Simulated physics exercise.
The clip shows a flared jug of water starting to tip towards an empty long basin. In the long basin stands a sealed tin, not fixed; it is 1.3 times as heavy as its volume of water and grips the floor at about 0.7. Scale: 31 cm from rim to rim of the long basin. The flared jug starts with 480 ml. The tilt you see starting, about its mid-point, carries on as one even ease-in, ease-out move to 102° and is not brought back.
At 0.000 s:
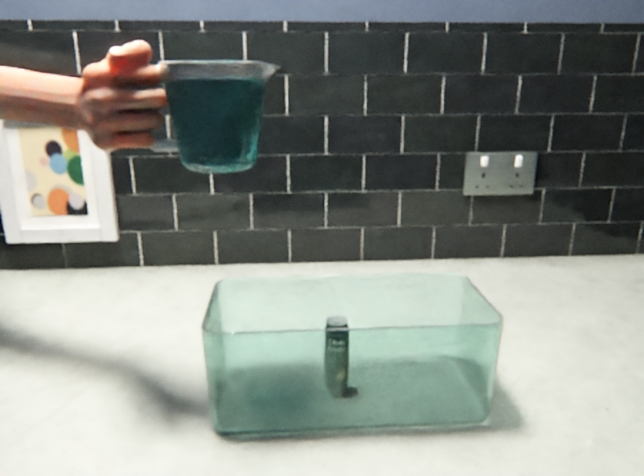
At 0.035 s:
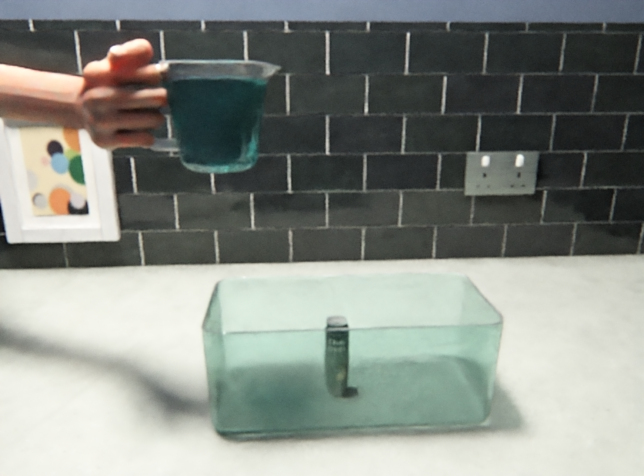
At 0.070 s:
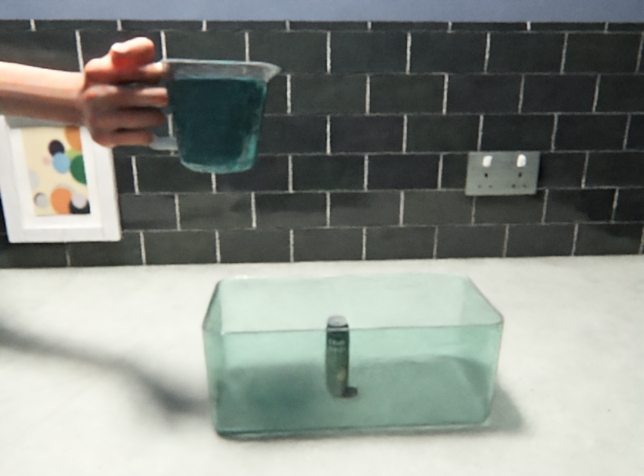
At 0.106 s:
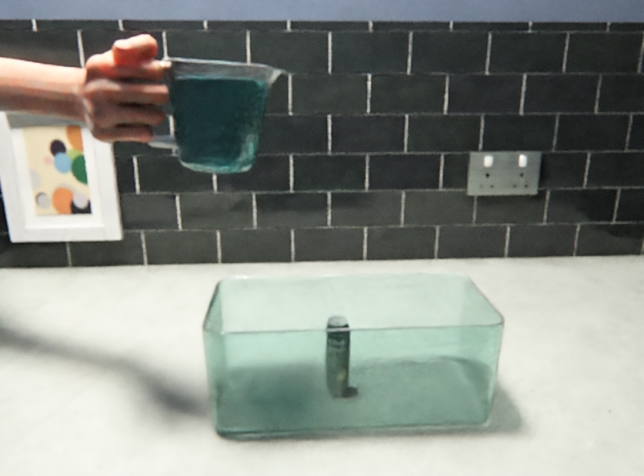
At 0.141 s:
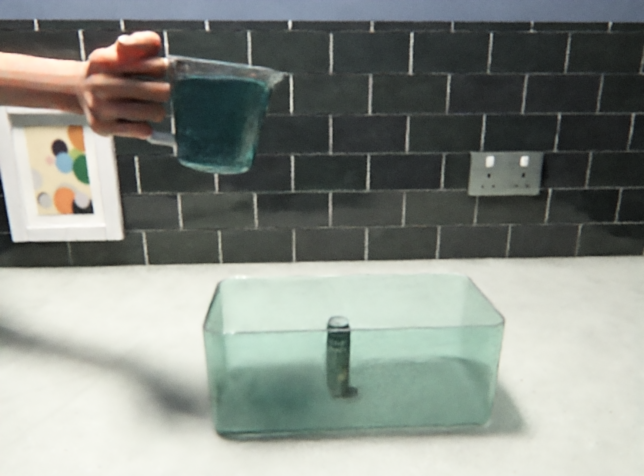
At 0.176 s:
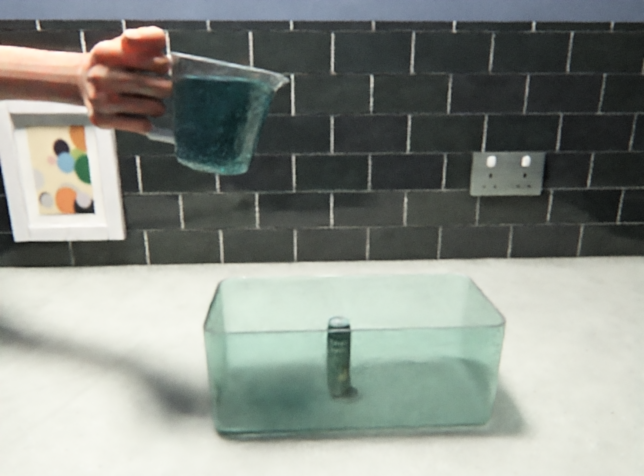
A hand slightly tilts a flared jug of blue-green water rightward above a long basin.
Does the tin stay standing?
The tin keeps standing.
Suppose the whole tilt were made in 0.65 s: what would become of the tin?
The tin keeps standing.
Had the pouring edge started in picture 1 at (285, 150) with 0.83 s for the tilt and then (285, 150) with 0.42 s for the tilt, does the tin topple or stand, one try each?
First it goes over; then it goes over.
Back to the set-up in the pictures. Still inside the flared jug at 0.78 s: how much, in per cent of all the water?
Some 16 per cent.
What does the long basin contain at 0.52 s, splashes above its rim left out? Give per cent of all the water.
Near 2 in a hundred.
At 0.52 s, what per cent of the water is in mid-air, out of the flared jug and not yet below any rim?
About 28 per cent.
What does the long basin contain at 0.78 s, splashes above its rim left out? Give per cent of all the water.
Near 54 in a hundred.
Then, 0.52 s in, the tilt is 71° and 70 per cent is still to pour; the tin stands where it began.
Then, 0.78 s in, the tilt is 101° and 15 per cent is still to pour; the tin stands where it began.
Then, 1.04 s in, the tilt is 102° and 1 per cent is still to pour; the tin stands where it began.
Then, 1.33 s in, the tilt is 102° and 0 per cent is still to pour; the tin stands where it began.
Finally, the tin stands where it began.
